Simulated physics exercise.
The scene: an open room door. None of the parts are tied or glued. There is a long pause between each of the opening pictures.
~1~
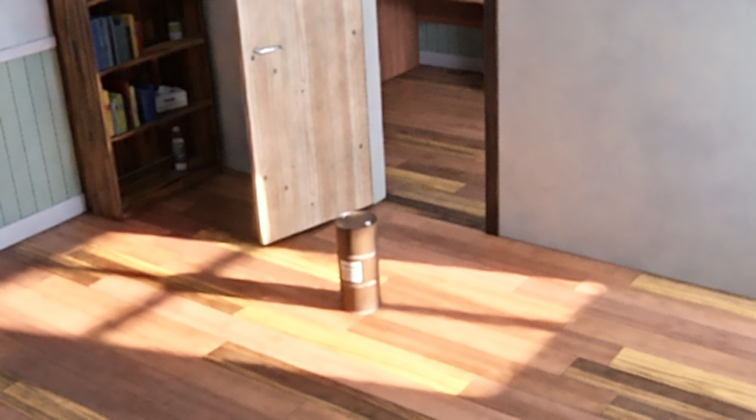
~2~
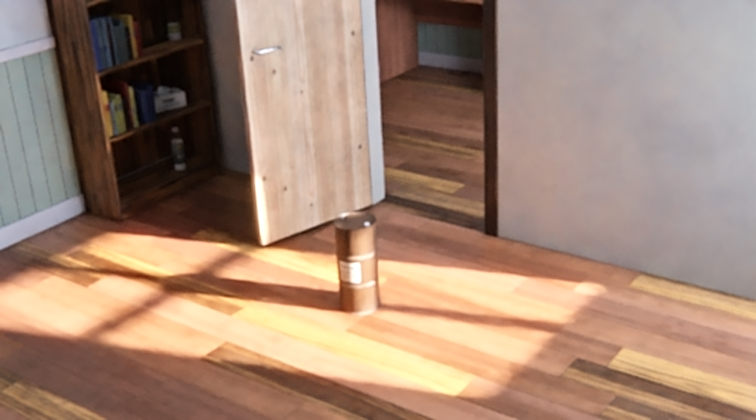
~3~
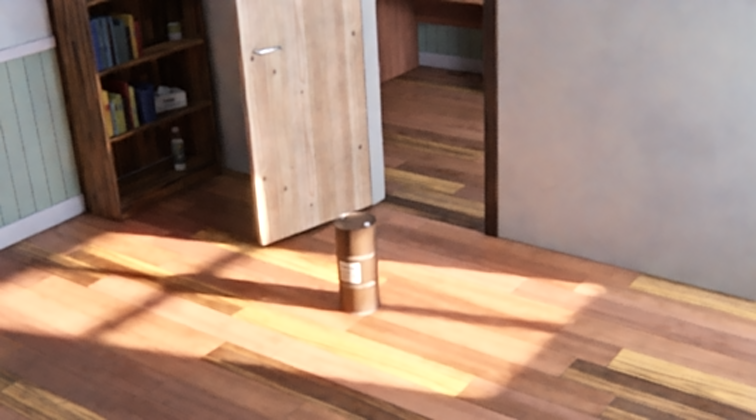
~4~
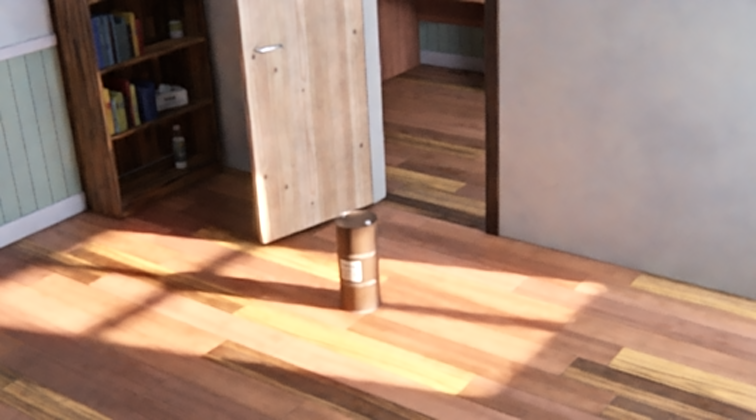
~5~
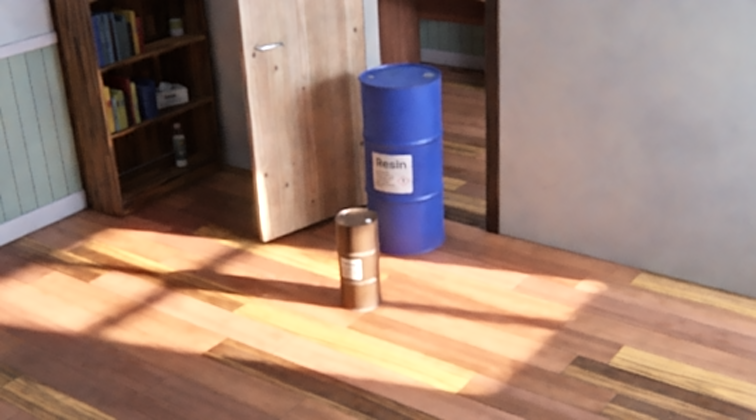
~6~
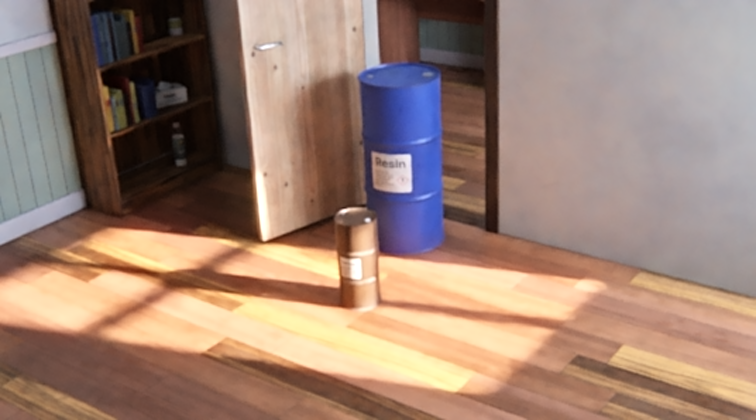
A blue drum appeared behind a small brown canister on the sunlit wooden floor, in front of the doorway, after a stretch when nothing much changed; the door stayed wide open and still throughout.
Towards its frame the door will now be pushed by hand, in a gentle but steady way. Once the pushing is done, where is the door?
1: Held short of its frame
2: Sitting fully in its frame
(1) Held short of its frame.
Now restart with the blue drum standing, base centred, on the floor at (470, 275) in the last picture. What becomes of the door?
The door goes all the way after that.
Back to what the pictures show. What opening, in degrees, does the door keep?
The answer is roughly 60°.
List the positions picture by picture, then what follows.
The first picture shows door wide open and still; brown canister (359, 263).
The second picture shows door wide open and still; brown canister (358, 263).
The third picture shows door wide open and still; brown canister (358, 263).
The fourth picture shows door wide open and still; brown canister (359, 262).
The fifth picture shows door wide open and still; brown canister (359, 260).
The sixth picture shows door wide open and still; blue drum (403, 159); brown canister (358, 259).
Then, 0.60 s past the last view, door 88° open.
Then, 1.00 s past the last view, door 69° open.
Finally, door 58° open; both still in place. Final places as the last picture's camera would see them, blue drum near (403, 159).
